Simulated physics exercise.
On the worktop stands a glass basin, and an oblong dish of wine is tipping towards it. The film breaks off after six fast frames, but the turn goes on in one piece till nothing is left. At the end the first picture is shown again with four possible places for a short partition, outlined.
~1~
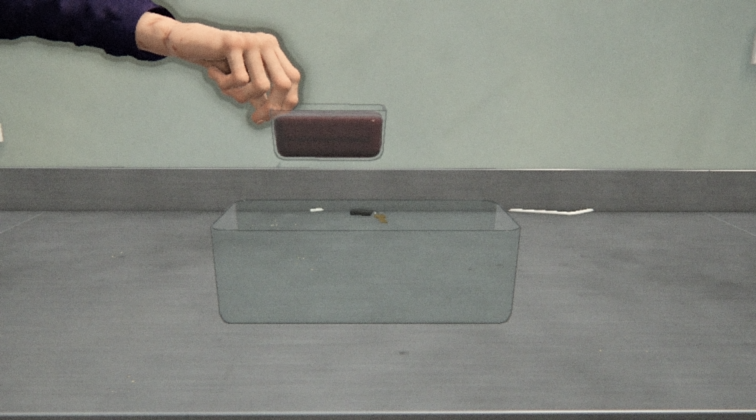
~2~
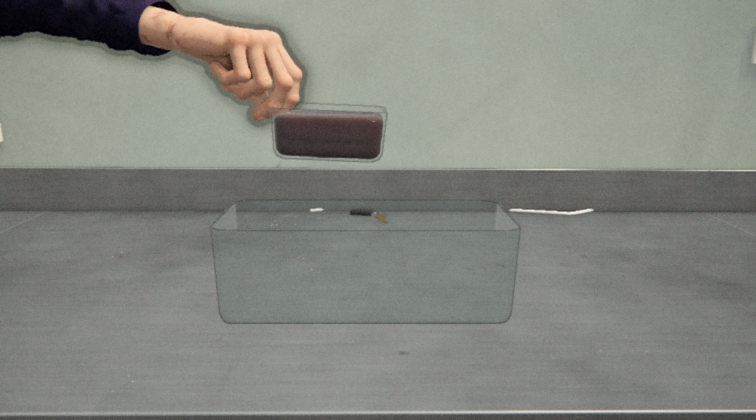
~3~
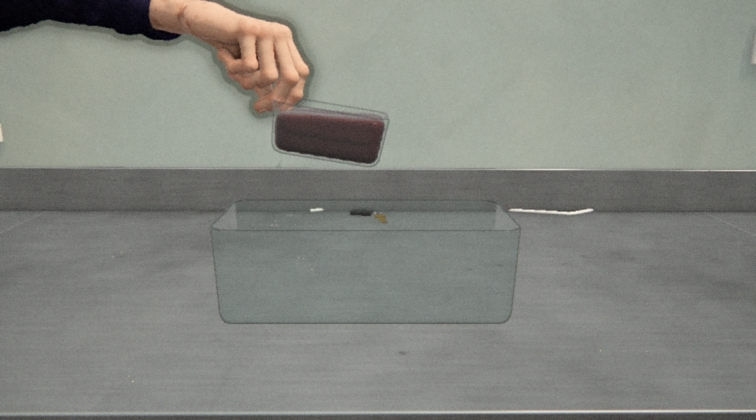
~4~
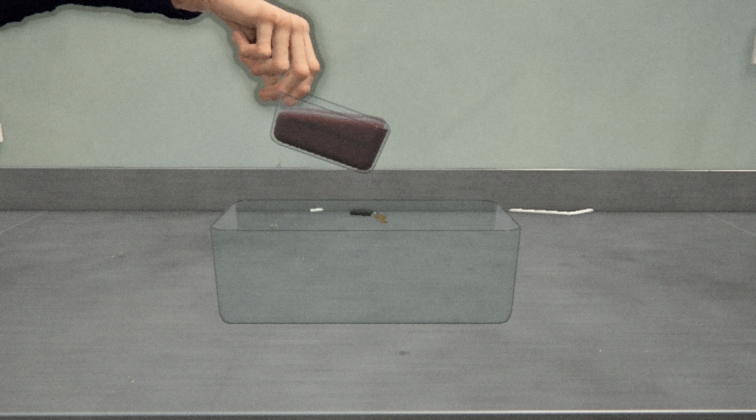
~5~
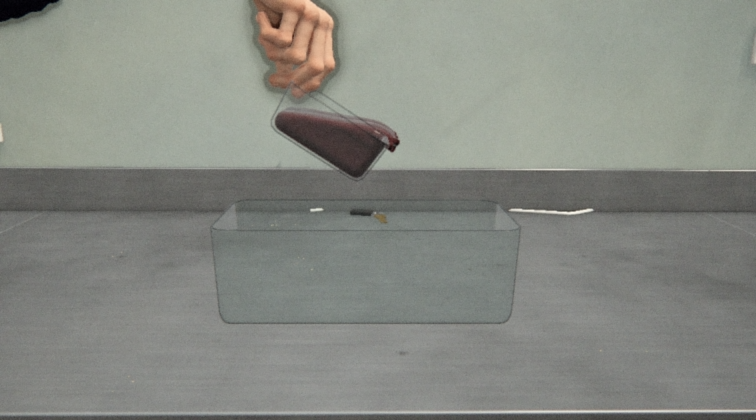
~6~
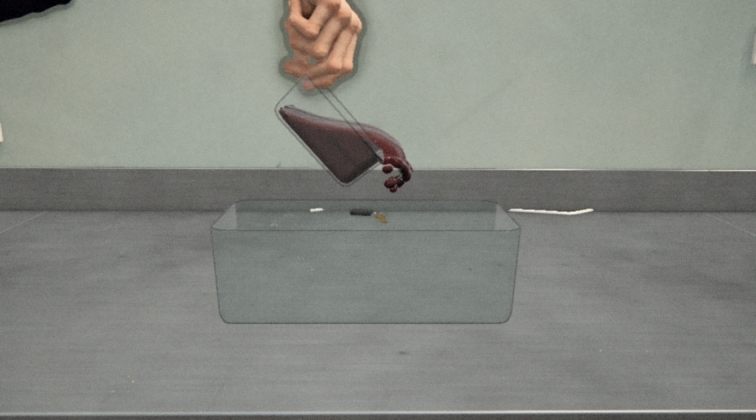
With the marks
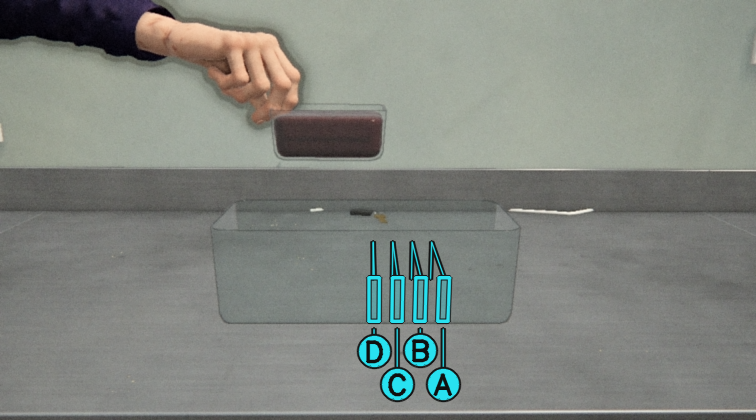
On a grey worktop, a hand tilting an oblong clear dish rightward above a glass basin, dark red liquid slipping over its lip.
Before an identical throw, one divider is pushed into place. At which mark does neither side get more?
Use place B.
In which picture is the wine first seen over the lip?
Picture 4.
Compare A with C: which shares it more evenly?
Place C.
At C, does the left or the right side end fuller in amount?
The right side.
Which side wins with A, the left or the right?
The left side.
On the marked copy, A at (443, 328); B at (420, 328); C at (397, 328); D at (374, 329).
With A, about 84 % ends left of the wall and 13 % right of it; 3 % is lost outside.
With B, about 44 % ends left of the wall and 54 % right of it.
With C, about 22 % ends left of the wall and 77 % right of it.
With D, about 11 % ends left of the wall and 88 % right of it.
